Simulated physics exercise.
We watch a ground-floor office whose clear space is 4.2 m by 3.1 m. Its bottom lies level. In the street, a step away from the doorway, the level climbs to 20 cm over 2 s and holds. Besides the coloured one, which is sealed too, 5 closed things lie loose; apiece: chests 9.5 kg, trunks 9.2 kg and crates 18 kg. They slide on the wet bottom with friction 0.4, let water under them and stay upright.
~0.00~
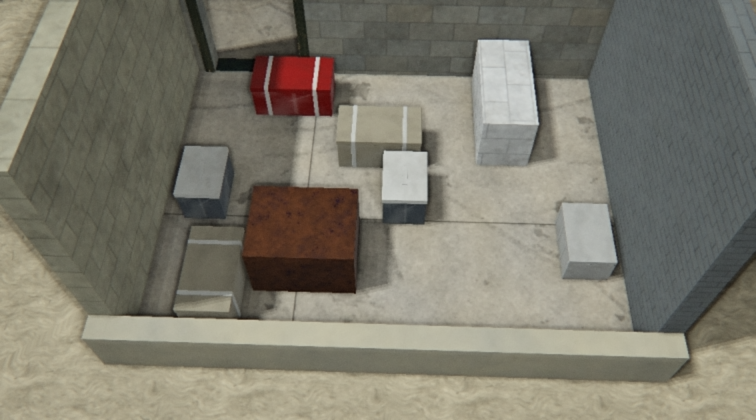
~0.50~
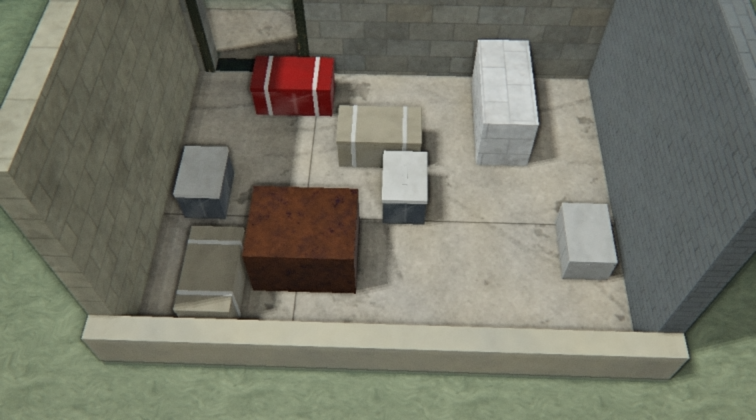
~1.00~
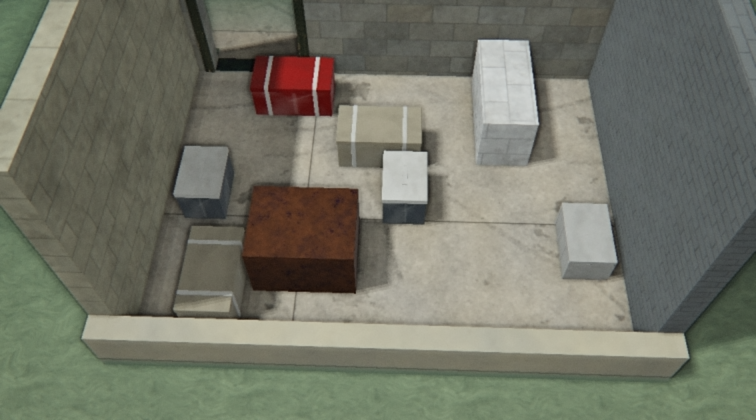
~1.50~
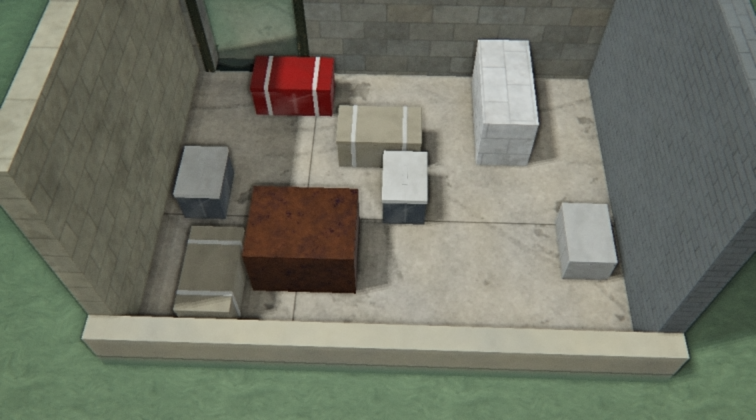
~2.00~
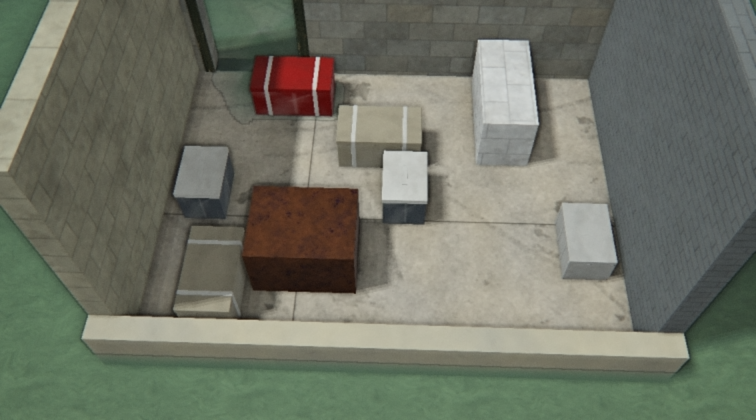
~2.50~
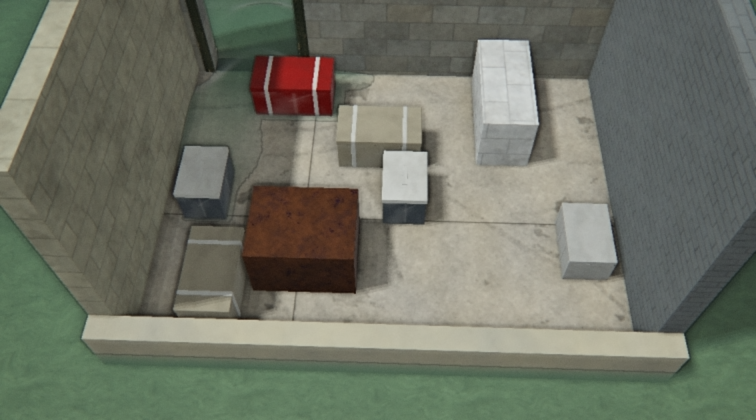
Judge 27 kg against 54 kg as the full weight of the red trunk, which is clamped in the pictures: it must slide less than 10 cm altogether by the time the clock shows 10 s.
For it, neither weight holds it.
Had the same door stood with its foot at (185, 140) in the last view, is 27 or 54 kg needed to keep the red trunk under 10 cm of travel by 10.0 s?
Then only the higher weight holds it.
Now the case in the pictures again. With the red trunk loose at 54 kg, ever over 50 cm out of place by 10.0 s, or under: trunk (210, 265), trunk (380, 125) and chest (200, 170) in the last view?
In turn: Short of it, less, past it.
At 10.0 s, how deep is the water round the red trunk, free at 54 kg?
About 8 cm.
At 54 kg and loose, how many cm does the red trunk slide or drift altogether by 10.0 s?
About 40 cm.
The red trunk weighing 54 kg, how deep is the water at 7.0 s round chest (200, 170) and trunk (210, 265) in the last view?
Roughly 8 and 12 cm.
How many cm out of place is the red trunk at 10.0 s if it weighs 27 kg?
About 120 cm.
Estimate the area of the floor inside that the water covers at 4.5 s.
Some 6.0 m2.
After 3.5 s the red trunk would be 76 cm from its start with 27 kg and 29 cm from its start with 54 kg; 6 cm of water round it then.
After 4.5 s the red trunk would be 84 cm from its start with 27 kg and 34 cm from its start with 54 kg; 5 cm of water round it then.
After 7.0 s the red trunk would be 101 cm from its start with 27 kg and 35 cm from its start with 54 kg; 6 cm of water round it then.
After 10.0 s the red trunk would be 127 cm from its start with 27 kg and 42 cm from its start with 54 kg; 8 cm of water round it then.
